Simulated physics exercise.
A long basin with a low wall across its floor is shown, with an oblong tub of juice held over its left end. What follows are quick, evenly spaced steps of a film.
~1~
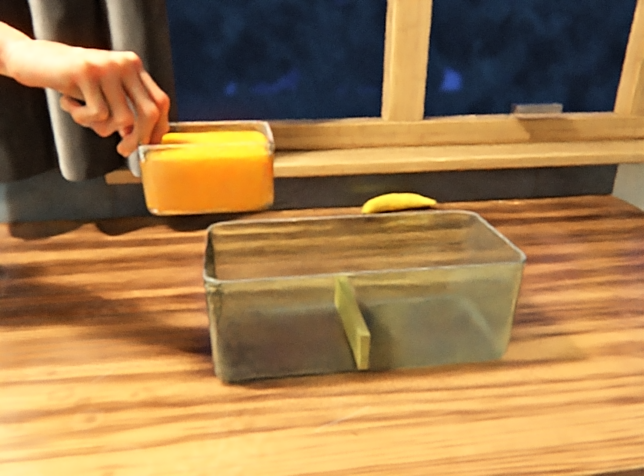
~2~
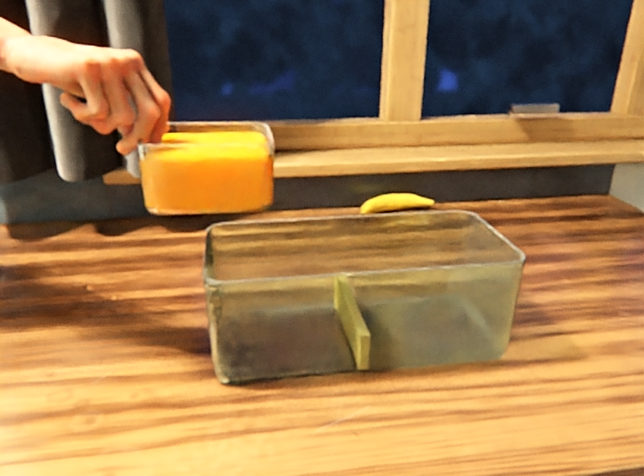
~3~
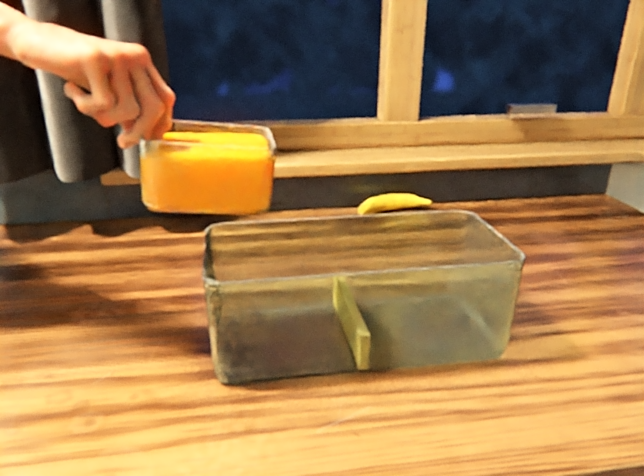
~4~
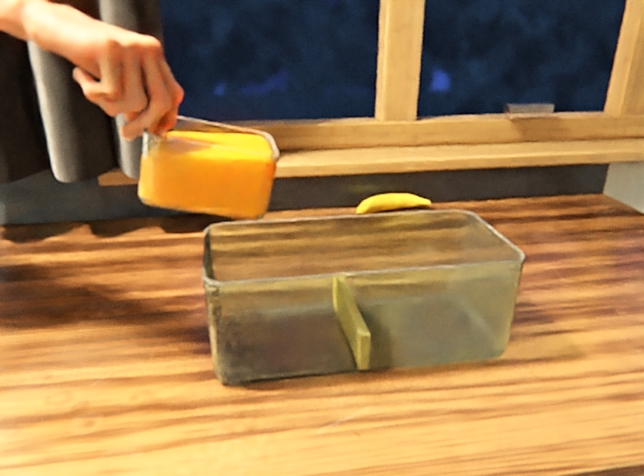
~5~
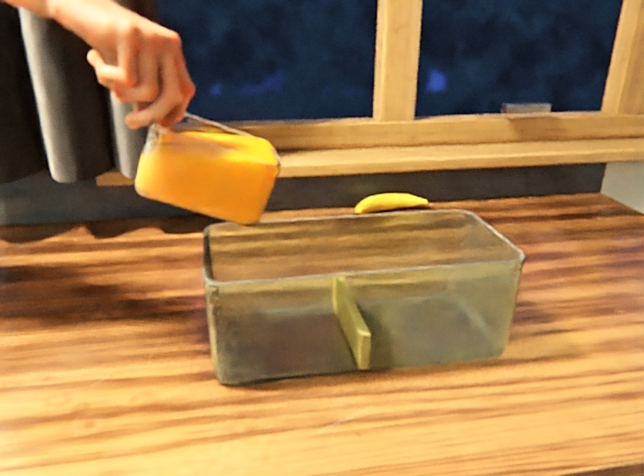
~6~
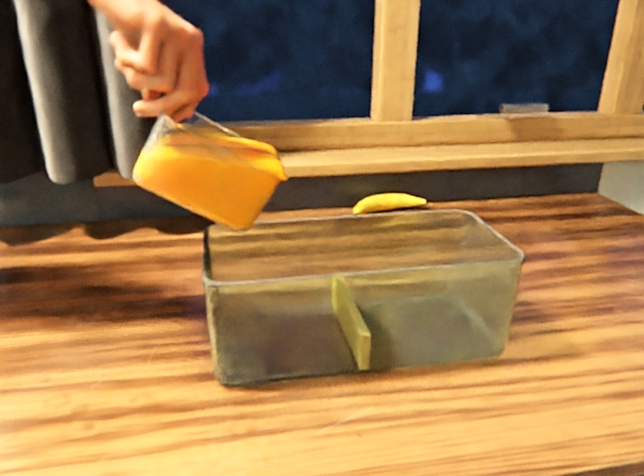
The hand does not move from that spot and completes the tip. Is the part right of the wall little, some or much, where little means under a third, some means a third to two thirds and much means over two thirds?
Little.
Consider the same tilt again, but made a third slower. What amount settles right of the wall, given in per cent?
10 per cent or thereabouts.
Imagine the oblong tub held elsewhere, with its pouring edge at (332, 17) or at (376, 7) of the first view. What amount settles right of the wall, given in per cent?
It comes out at around 80 percent and then around 85 percent.
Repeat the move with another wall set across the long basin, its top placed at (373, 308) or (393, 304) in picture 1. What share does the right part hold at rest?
In order, 15 and 10 in a hundred.
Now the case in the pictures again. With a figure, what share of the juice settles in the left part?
Some 95 per cent.
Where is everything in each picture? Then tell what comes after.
Tilt 0°; pouring edge (270, 133); surface from (149, 144) to (267, 141); the long basin's rim runs from (207, 251) to (498, 235); the wall's top is at (351, 302), in the first frame.
Tilt 1°; pouring edge (270, 135); surface from (148, 144) to (268, 142), in the second frame.
Tilt 6°; pouring edge (272, 140); surface from (149, 143) to (269, 143), in the third frame.
Tilt 12°; pouring edge (274, 147); surface from (150, 143) to (271, 145), in the fourth frame.
Tilt 21°; pouring edge (276, 157); surface from (150, 143) to (276, 149); 1 per cent is over the edge, in the fifth frame.
Tilt 31°; pouring edge (276, 168); surface from (148, 144) to (275, 159); 4 per cent is over the edge, in the sixth frame.
A moment on, the oblong tub is tipped on its side and 29 per cent is still to pour, 40 is left of the wall and 0 right of it.
Next, the oblong tub is tipped on its side and 9 per cent is still to pour, 87 is left of the wall and 1 right of it.
Then the oblong tub is tipped on its side and 3 per cent is still to pour, 90 is left of the wall and 5 right of it.
Later the oblong tub is tipped on its side and 2 per cent is still to pour, 92 is left of the wall and 5 right of it.
In the end 94 per cent lies left of the wall, 5 right of it and 1 outside.
